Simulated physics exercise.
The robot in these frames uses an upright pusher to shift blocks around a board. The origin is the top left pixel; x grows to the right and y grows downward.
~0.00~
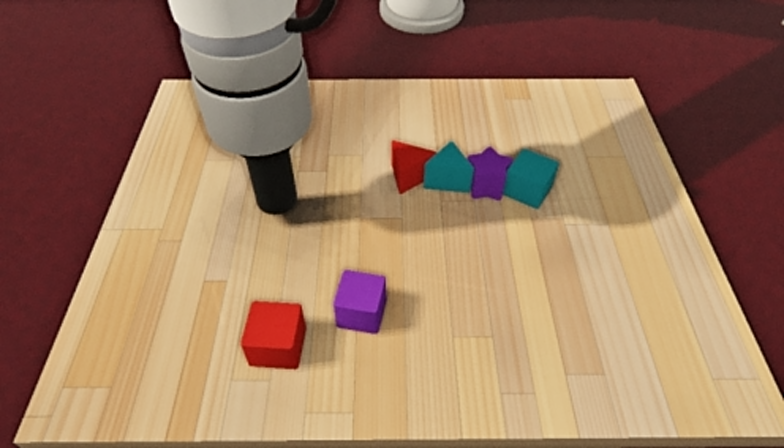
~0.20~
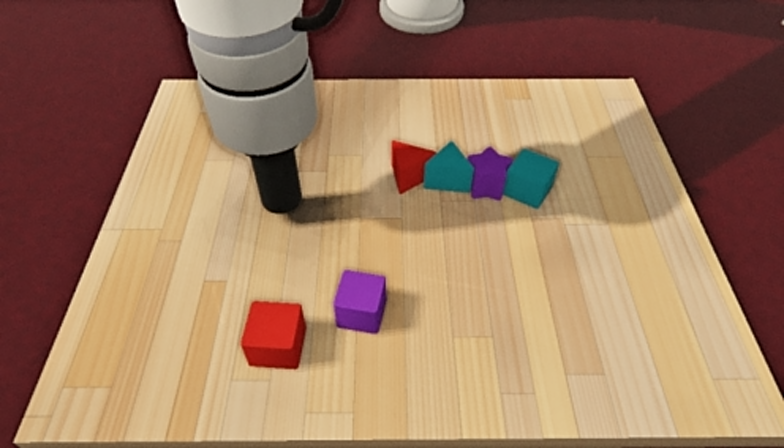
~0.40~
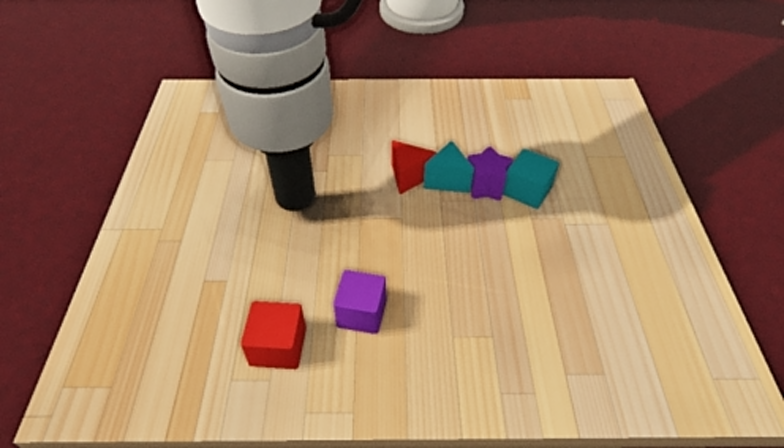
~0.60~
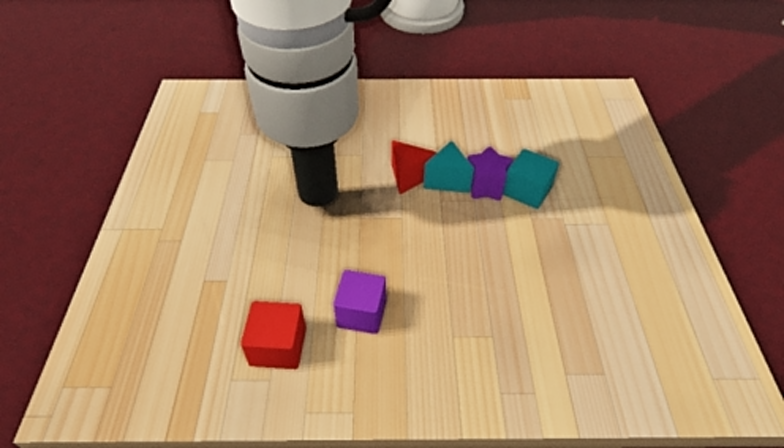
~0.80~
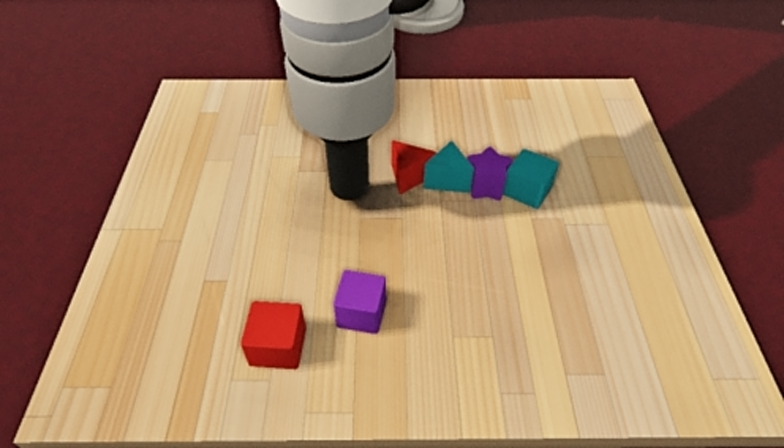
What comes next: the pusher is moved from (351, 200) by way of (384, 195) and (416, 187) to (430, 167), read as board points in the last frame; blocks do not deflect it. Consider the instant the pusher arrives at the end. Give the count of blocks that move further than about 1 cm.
A group of three or more is moved.
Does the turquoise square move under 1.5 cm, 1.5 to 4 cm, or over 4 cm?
It moves between 1.5 and 4 cm.
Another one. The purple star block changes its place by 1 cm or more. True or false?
True
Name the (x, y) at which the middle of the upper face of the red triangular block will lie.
At pixel (444, 122).
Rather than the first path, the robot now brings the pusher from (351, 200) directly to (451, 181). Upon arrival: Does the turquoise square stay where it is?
Going by the path, no.
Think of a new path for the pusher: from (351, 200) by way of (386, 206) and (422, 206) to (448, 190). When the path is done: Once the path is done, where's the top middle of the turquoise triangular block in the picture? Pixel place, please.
Top centre: (457, 143).
What follows on the original path. One third of the way, pusher at (384, 182); nothing pushed yet.
Two thirds of the way, pusher at (417, 175); red triangular block at (436, 141), turned 25° anticlockwise; turquoise triangular block at (463, 155); purple star block at (502, 161); turquoise square at (544, 166).
At the end, pusher at (431, 155); red triangular block at (444, 122), turned 45° anticlockwise; turquoise triangular block at (478, 145), turned 30° clockwise; purple star block at (513, 158); turquoise square at (555, 168).
